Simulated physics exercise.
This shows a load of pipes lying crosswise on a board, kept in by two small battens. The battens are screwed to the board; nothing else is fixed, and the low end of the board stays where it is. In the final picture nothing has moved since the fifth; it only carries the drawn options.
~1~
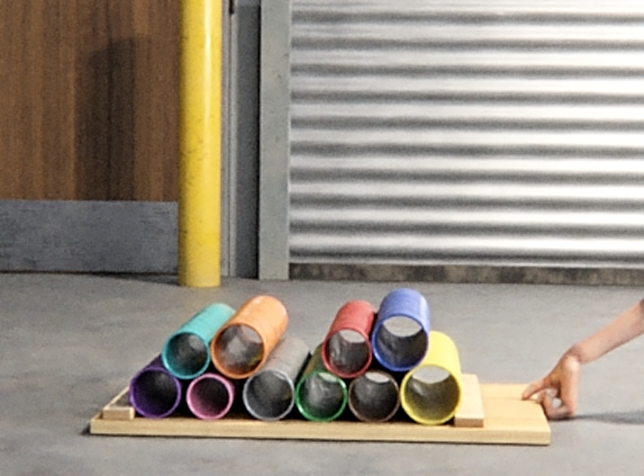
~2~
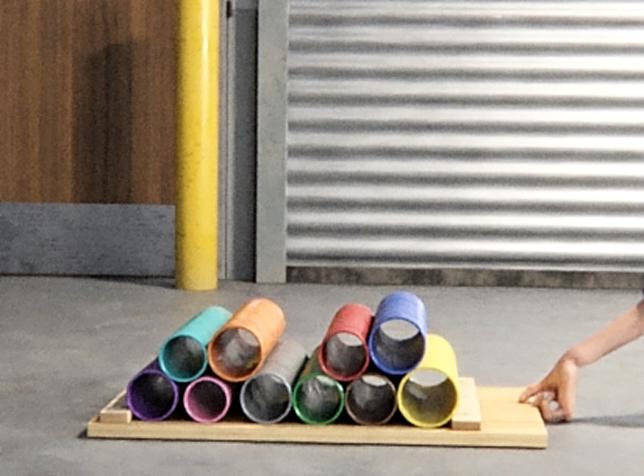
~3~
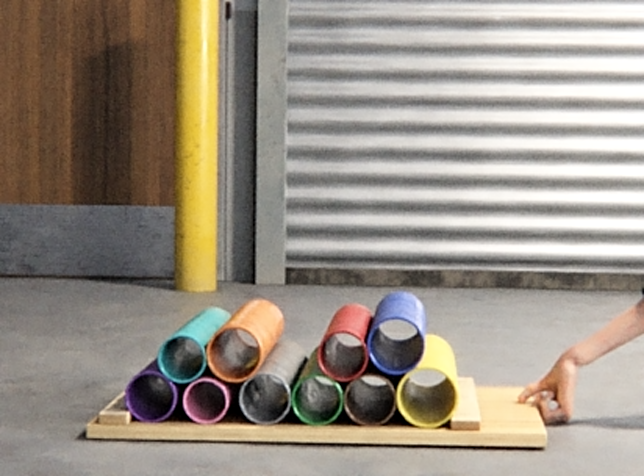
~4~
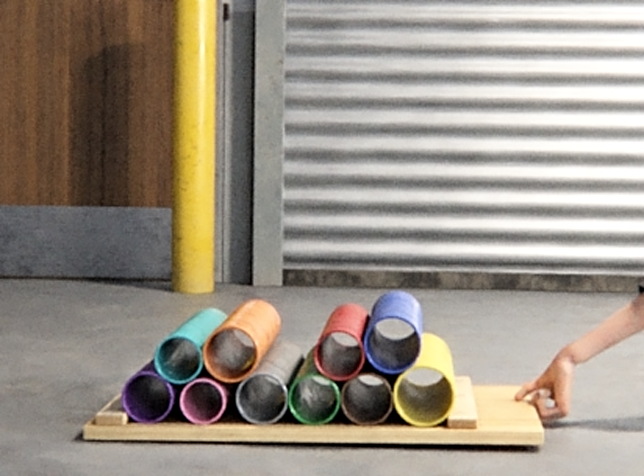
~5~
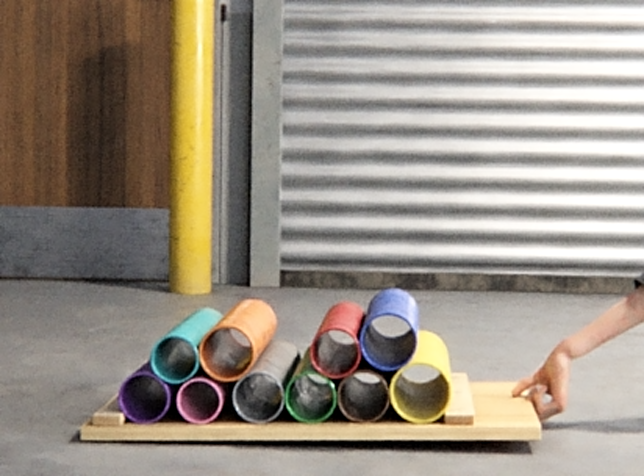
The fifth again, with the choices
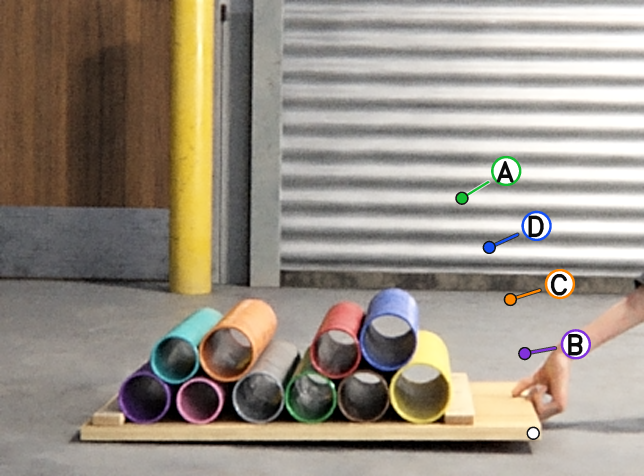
A hand touches the right end of a board of stacked colourful pipes, all virtually still.
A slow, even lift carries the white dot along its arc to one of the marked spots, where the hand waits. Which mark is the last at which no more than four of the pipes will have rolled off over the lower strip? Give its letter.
No higher than C.
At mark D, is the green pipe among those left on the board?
The green pipe: No.
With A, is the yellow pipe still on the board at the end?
No, with A.
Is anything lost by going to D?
Yes, at D.
On the marked copy, A at (462, 198); B at (525, 354); C at (510, 299); D at (489, 247); the white dot at (533, 433).
Taking C. A third of the way, board at 14°.
Two thirds of the way, board at 19°.
When it is over, board at 19°, one over the low batten (turquoise).
As for the rest, A ten over the low batten; B one over the low batten (turquoise); D ten over the low batten.
